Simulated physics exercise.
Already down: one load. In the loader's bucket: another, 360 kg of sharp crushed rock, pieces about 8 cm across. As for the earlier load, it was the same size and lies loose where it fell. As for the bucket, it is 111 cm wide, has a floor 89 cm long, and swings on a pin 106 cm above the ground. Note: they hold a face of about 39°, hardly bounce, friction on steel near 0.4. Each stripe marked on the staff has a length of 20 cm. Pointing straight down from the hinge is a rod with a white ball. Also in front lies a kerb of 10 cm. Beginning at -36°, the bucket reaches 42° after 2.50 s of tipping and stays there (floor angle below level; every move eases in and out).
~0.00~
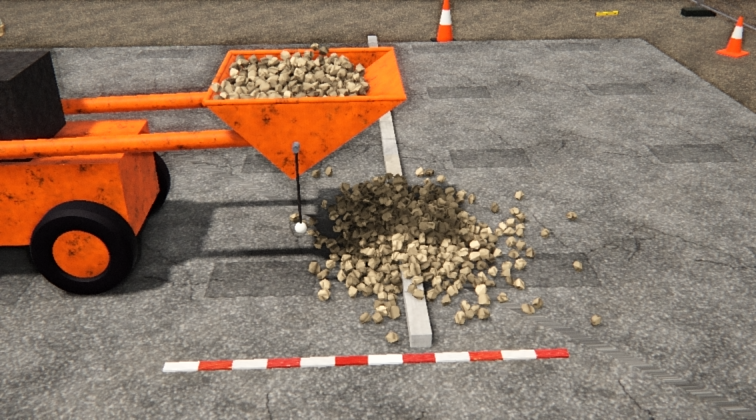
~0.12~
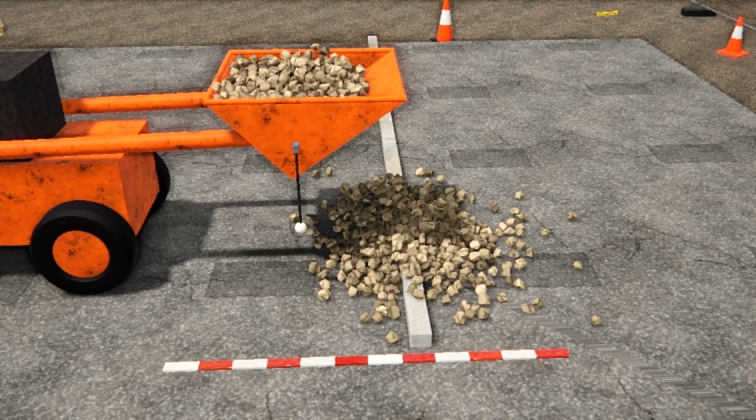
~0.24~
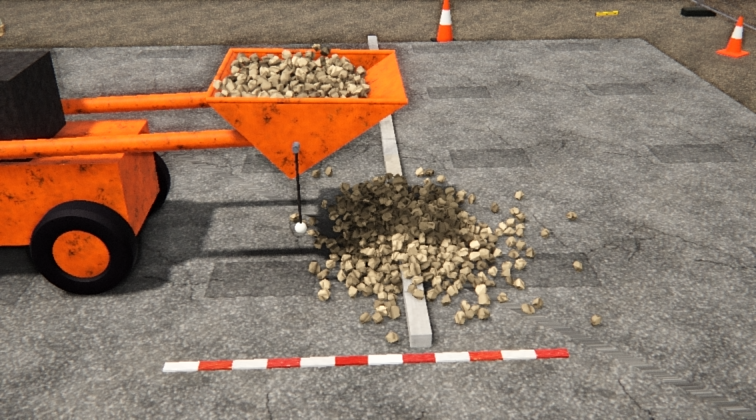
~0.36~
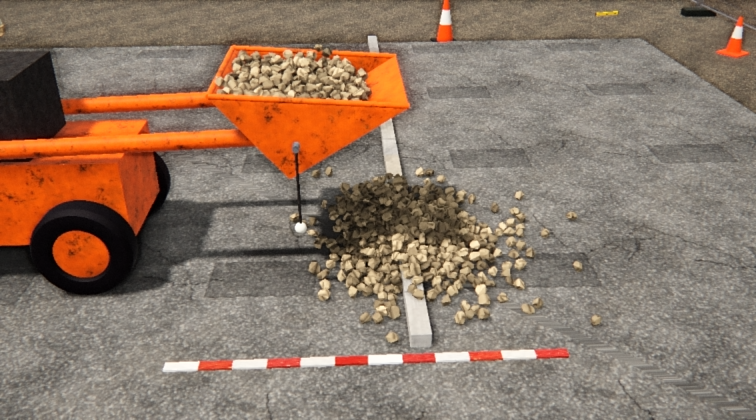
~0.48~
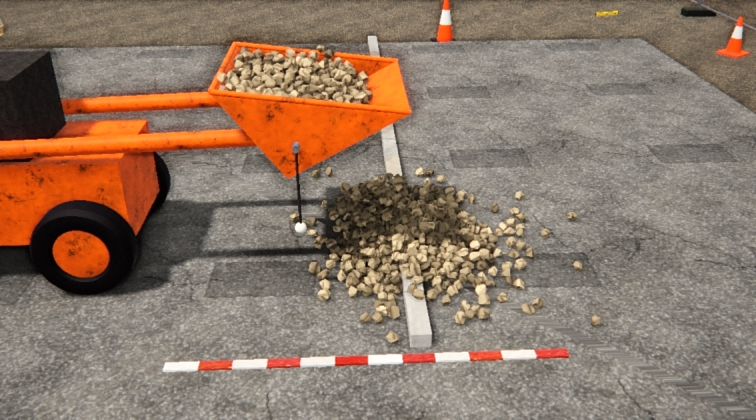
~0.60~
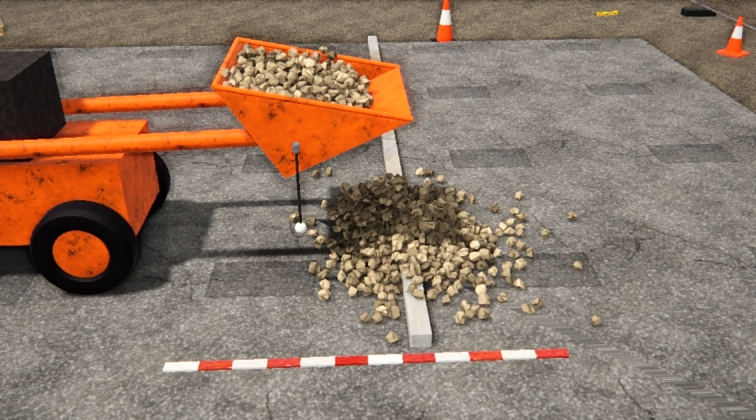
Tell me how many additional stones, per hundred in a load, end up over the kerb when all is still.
Some 49 in every hundred.
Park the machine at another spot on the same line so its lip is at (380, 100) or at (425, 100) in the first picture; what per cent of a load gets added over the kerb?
I'd expect near 20 per cent first and near 70 per cent next.
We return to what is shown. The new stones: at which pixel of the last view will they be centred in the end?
Roughly pixel (409, 223) in the last view.
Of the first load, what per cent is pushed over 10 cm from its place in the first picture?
I'd put it at about 5 per cent.
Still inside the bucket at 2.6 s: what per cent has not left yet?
Close to 20 in a hundred is still held.
After 1.9 s the floor is at 30°; in per cent of one load, 97 in the bucket, 61 on this side of the kerb, 42 over the kerb; the foremost stones are at (544, 233).
After 2.6 s the floor is at 42°; in per cent of one load, 19 in the bucket, 102 on this side of the kerb, 79 over the kerb; the foremost stones are at (544, 233).
After 3.0 s the floor is at 42°; in per cent of one load, 6 in the bucket, 105 on this side of the kerb, 89 over the kerb; the foremost stones are at (547, 231).
After 5.6 s the floor is at 42°; in per cent of one load, 0 in the bucket, 109 on this side of the kerb, 91 over the kerb; the foremost stones are at (556, 244). Net gain over the kerb, 49.
